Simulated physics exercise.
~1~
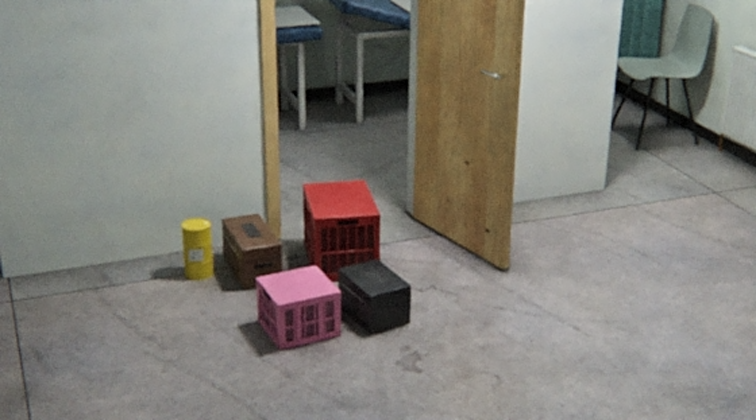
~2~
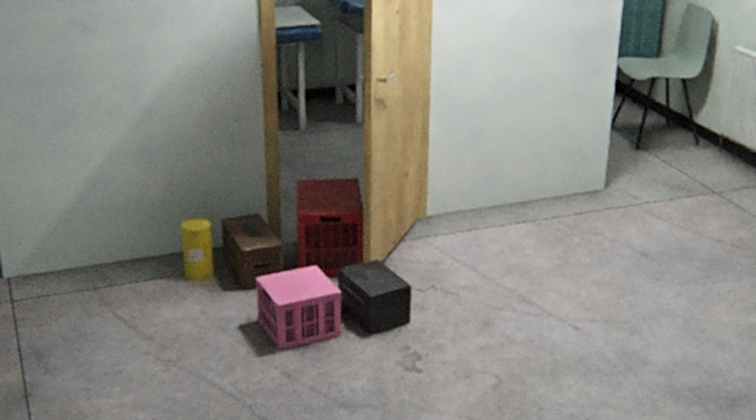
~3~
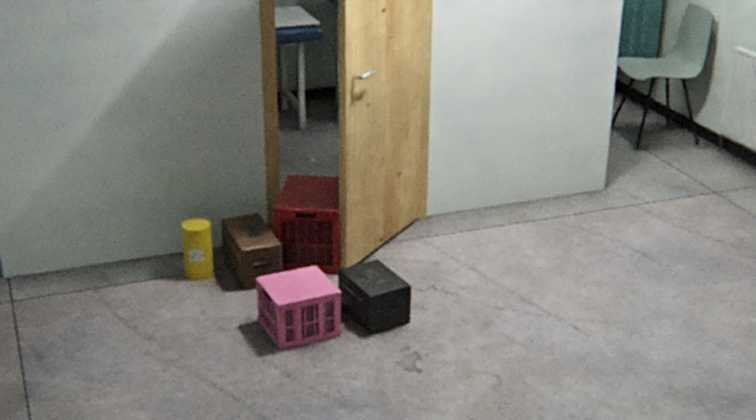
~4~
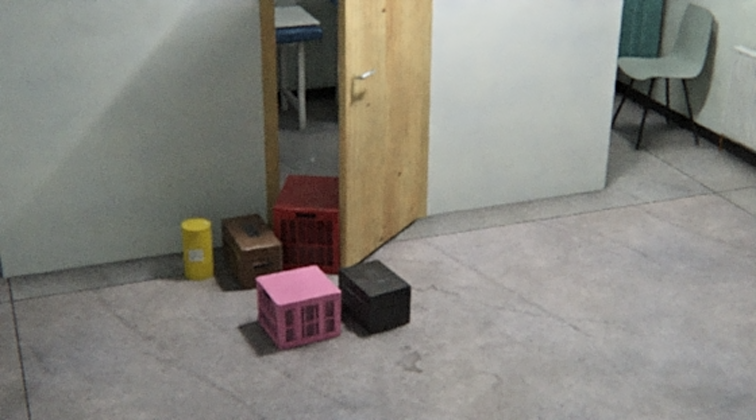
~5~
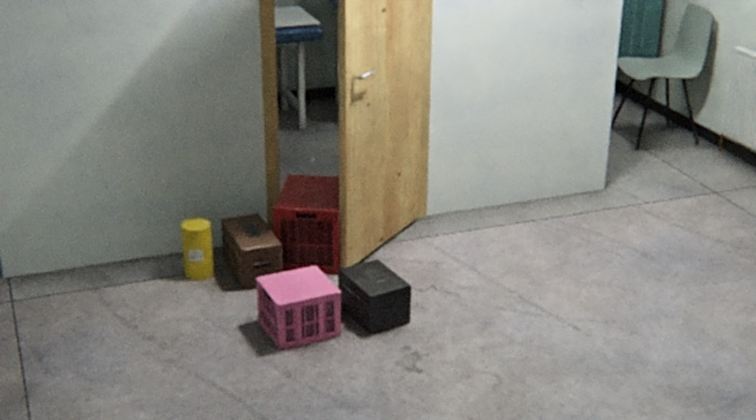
We see a wooden door swing partway closed beside a red crate, a pink crate, brown and black boxes and a yellow canister. The red crate shifts left as the door moves, and the door stops still partly open against it while the other items stay put.
